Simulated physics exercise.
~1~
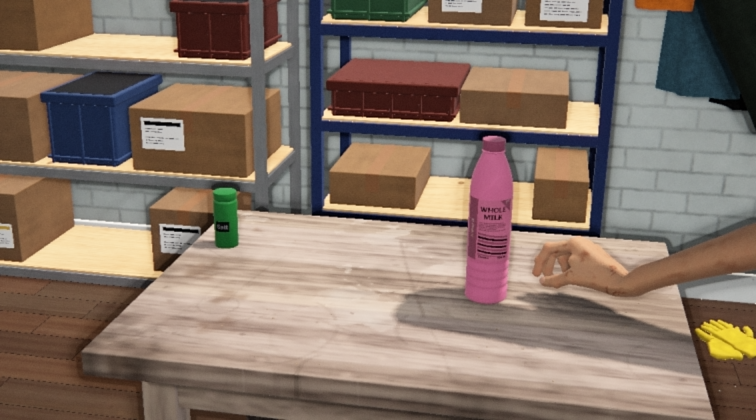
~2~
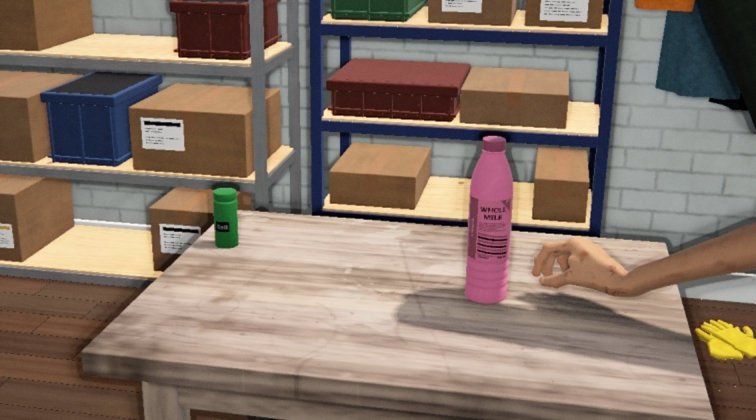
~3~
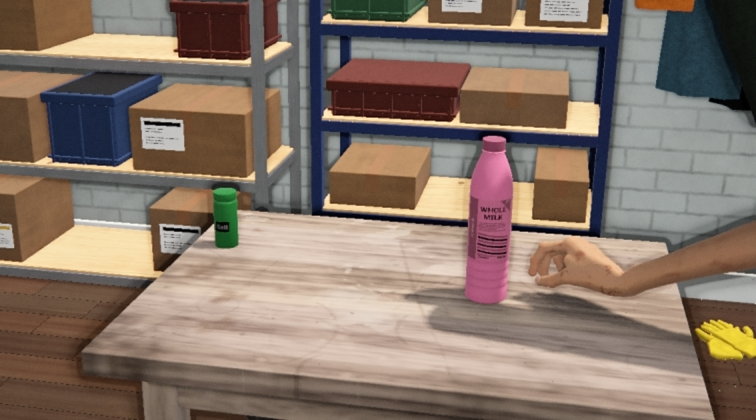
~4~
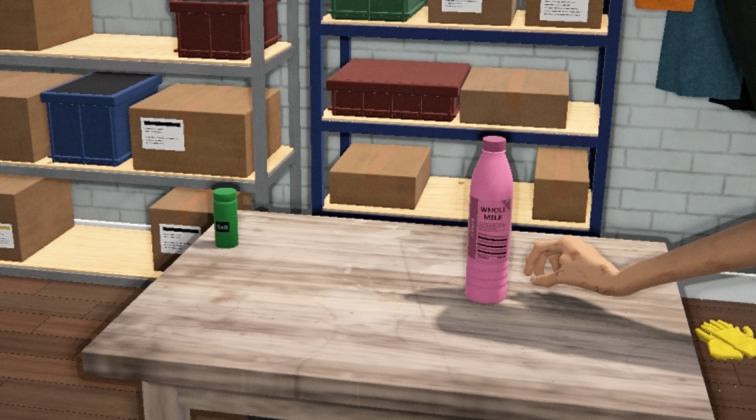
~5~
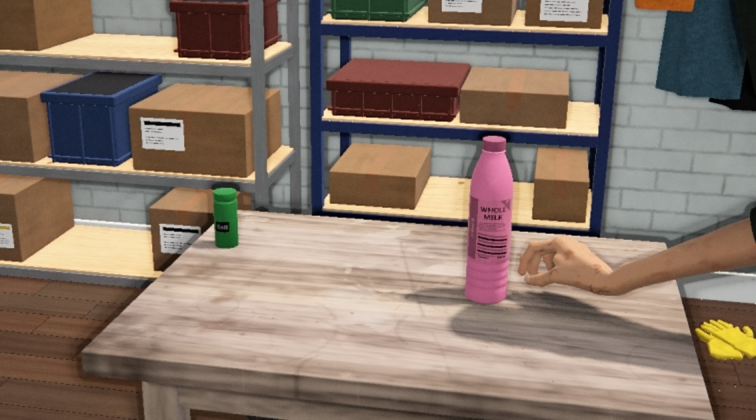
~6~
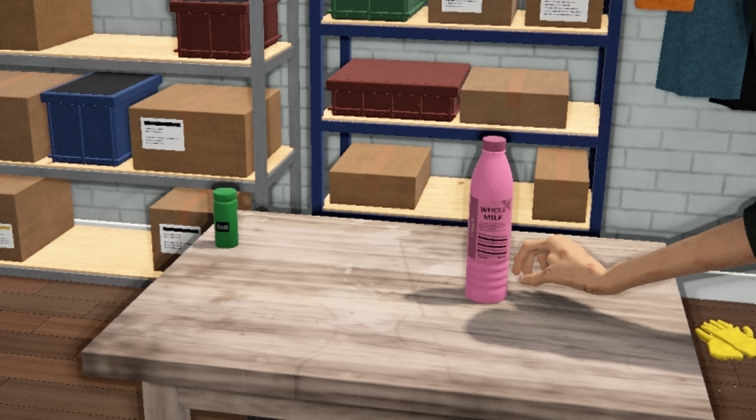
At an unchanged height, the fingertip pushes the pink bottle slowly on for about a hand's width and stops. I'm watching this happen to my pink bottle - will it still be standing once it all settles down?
Yes, it stays up.
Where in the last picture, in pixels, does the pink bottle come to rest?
Close to (417, 214) in the last picture.
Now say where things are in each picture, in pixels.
Pink bottle (490, 220), in the first picture.
Pink bottle (490, 220), in the second picture.
Pink bottle (490, 220), in the third picture.
Pink bottle (490, 220), in the fourth picture.
Pink bottle (490, 220), in the fifth picture.
Pink bottle (490, 220), in the sixth picture.
Then, 0.30 s later than the last frame, pink bottle moved a little near (476, 218).
Then, 0.60 s later than the last frame, pink bottle moved about its own width near (453, 216).
Then, 0.80 s later than the last frame, pink bottle moved about its own width near (439, 215).
Then, 1.10 s later than the last frame, pink bottle moved well along near (418, 214).
When it is over, moved from the start, pink bottle. End places, in pixels of the last picture, pink bottle near (417, 214).
